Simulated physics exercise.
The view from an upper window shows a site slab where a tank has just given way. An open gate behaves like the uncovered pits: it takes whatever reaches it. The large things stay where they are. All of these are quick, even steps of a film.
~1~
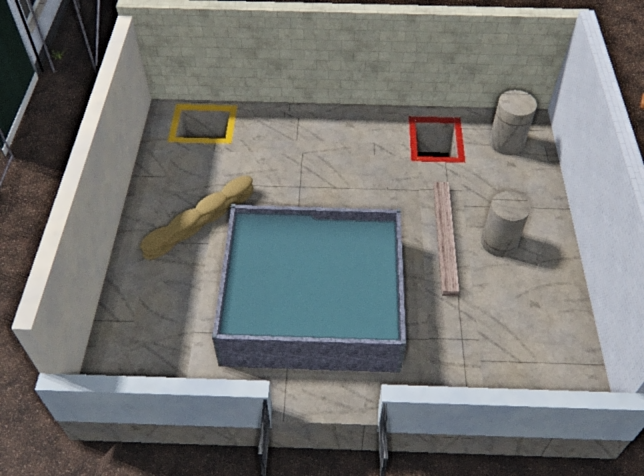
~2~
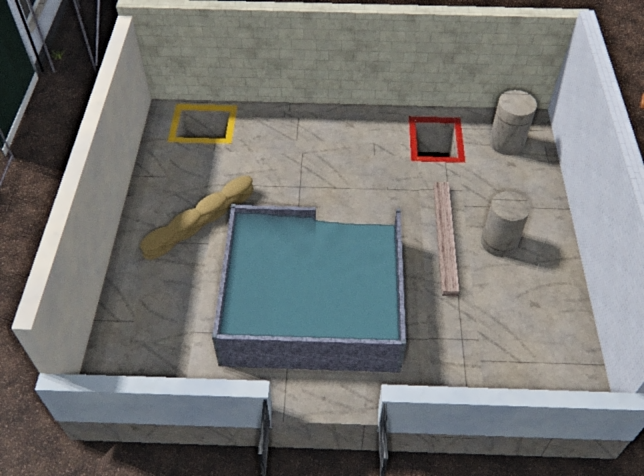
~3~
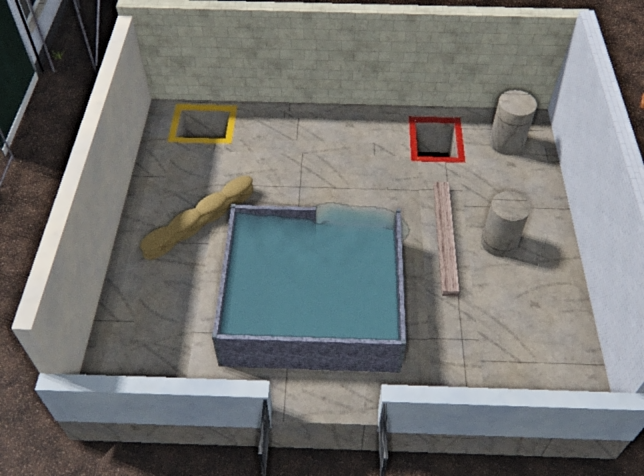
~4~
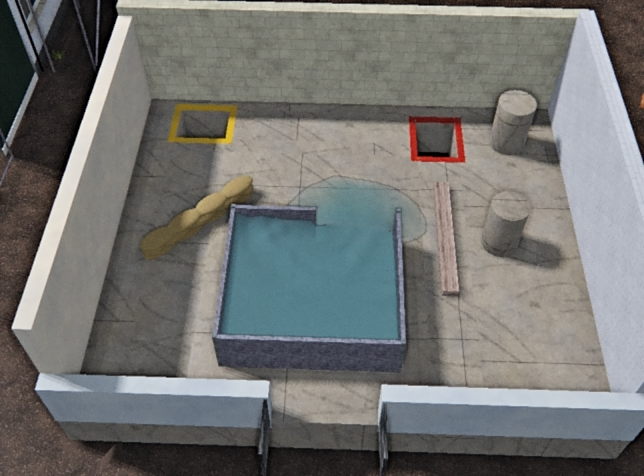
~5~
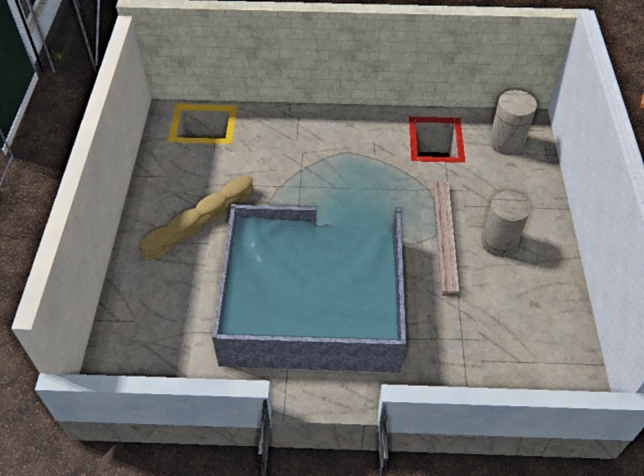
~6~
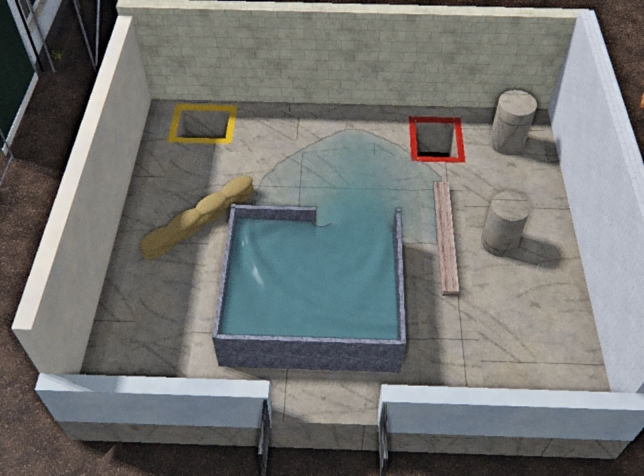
The video shows a square tank of still water on a walled slab; a section of its far side opens, and water pours through the gap, spreading in a widening fan across the floor toward the back wall.
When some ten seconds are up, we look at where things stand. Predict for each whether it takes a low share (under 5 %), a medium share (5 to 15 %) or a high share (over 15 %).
Prediction: The gate takes a low share; the yellow pit takes a high share; the red pit takes a high share.
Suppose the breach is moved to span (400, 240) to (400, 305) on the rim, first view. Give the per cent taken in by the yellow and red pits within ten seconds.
Per cent: Yellow 2, red 20.
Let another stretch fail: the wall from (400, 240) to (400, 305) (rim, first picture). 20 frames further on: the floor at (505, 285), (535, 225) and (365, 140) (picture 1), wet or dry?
First spot submerged, second spot submerged, third spot submerged.
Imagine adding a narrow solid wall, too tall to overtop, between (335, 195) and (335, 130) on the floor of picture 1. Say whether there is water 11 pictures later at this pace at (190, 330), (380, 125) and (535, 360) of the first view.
Taken in turn, the three points are unsoaked, soaked and unsoaked.
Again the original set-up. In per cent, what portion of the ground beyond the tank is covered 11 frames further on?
I reckon around 35 %.
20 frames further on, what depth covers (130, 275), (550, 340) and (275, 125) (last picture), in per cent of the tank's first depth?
First spot 0 %, second 0 %, third 18 %.
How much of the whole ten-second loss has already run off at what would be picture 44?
Close to 70 out of every hundred.
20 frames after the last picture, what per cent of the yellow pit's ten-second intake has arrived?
Share at that point: Roughly 30 %.
A moment on, water covers 25 % of the floor; the gate 0 %, the yellow pit 0 %, the red pit 1 %.
Next, water covers 35 % of the floor; the gate 0 %, the yellow pit 1 %, the red pit 6 %.
Then, water covers 35 % of the floor; the gate 0 %, the yellow pit 6 %, the red pit 14 %.
Later, water covers 60 % of the floor; the gate 0 %, the yellow pit 13 %, the red pit 25 %.
In the end, water covers 80 % of the floor; the gate 0 %, the yellow pit 19 %, the red pit 34 %.
